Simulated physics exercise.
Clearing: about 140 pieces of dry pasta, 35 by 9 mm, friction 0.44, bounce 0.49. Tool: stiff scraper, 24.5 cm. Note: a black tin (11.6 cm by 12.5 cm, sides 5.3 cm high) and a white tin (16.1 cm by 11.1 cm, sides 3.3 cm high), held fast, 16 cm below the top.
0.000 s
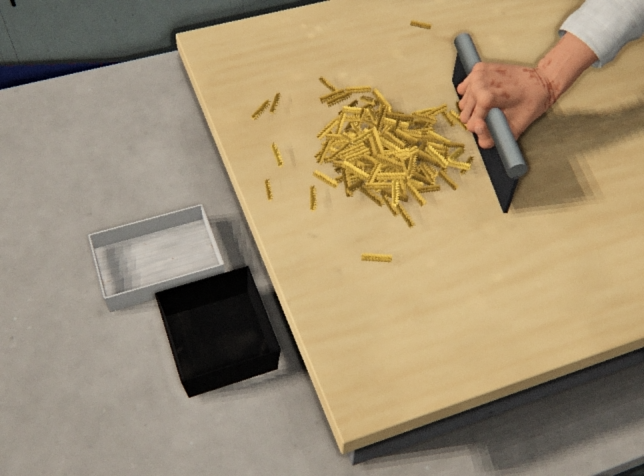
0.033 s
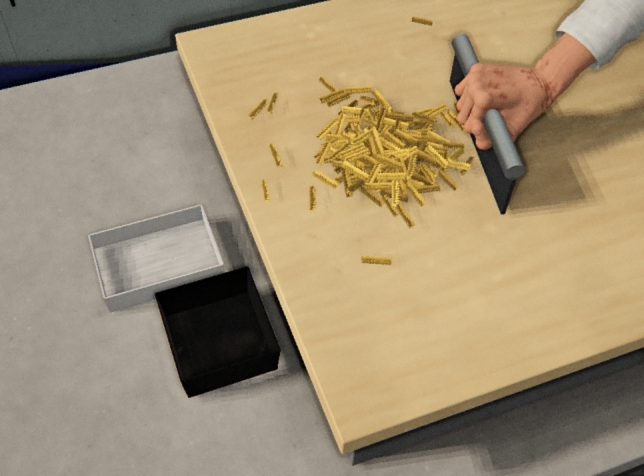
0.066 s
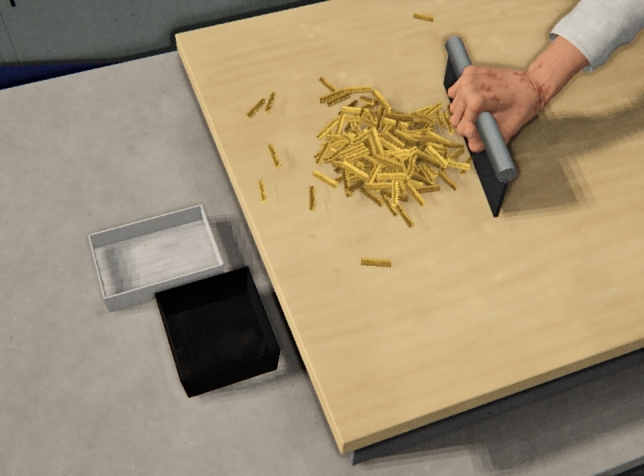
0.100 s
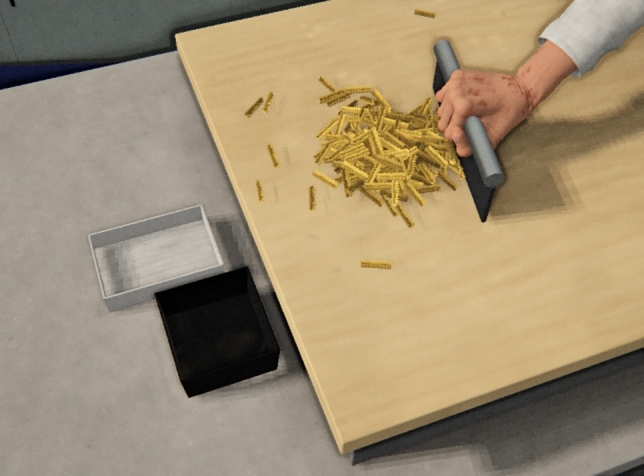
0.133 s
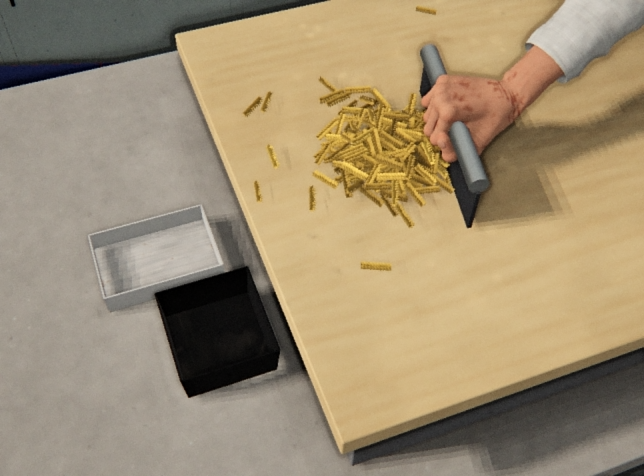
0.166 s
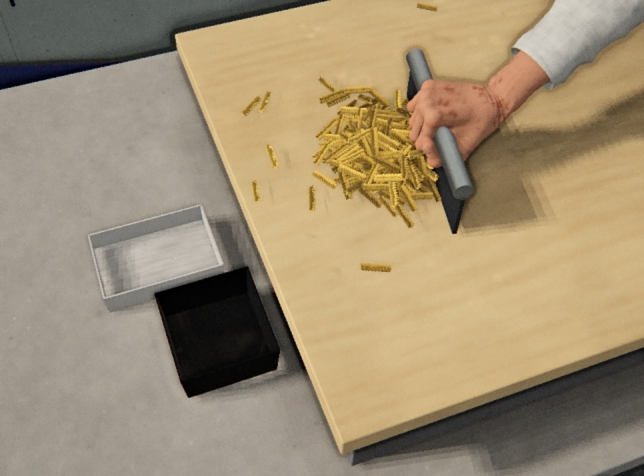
A hand sliding a dark scraper leftward across a wooden board, pushing into a pile of dry pasta beside two tins.
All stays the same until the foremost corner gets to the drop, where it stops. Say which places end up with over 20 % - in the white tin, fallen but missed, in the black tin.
White tin - over, fallen but missed - not over, black tin - over.
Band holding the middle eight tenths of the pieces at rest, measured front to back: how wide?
It works out at some 22 centimetres.
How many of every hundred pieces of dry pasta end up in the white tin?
I'd put it at close to 35 in a hundred.
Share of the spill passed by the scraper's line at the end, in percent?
10 %.
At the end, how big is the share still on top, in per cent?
My estimate is close to 25 per cent.
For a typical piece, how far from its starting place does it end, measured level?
That comes to about 28 cm.
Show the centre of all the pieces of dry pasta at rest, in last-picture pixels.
Centre at rest: Roughly (183, 269).
Then, at 0.38 s, scraper 21 cm from its start, spill 21 cm wide; still on top 100 %.
Then, at 0.59 s, scraper 30 cm from its start, spill 23 cm wide; black tin 5 %, white tin 5 %, off the edge, not caught 40 %, still on top 45 %.
Then, at 0.77 s, scraper 30 cm from its start, spill 25 cm wide; black tin 25 %, white tin 30 %, off the edge, not caught 15 %, still on top 25 %.
In the end, at 1.6 s, black tin 25 %, white tin 35 %, fallen but missed 15 %, still on top 25 %.
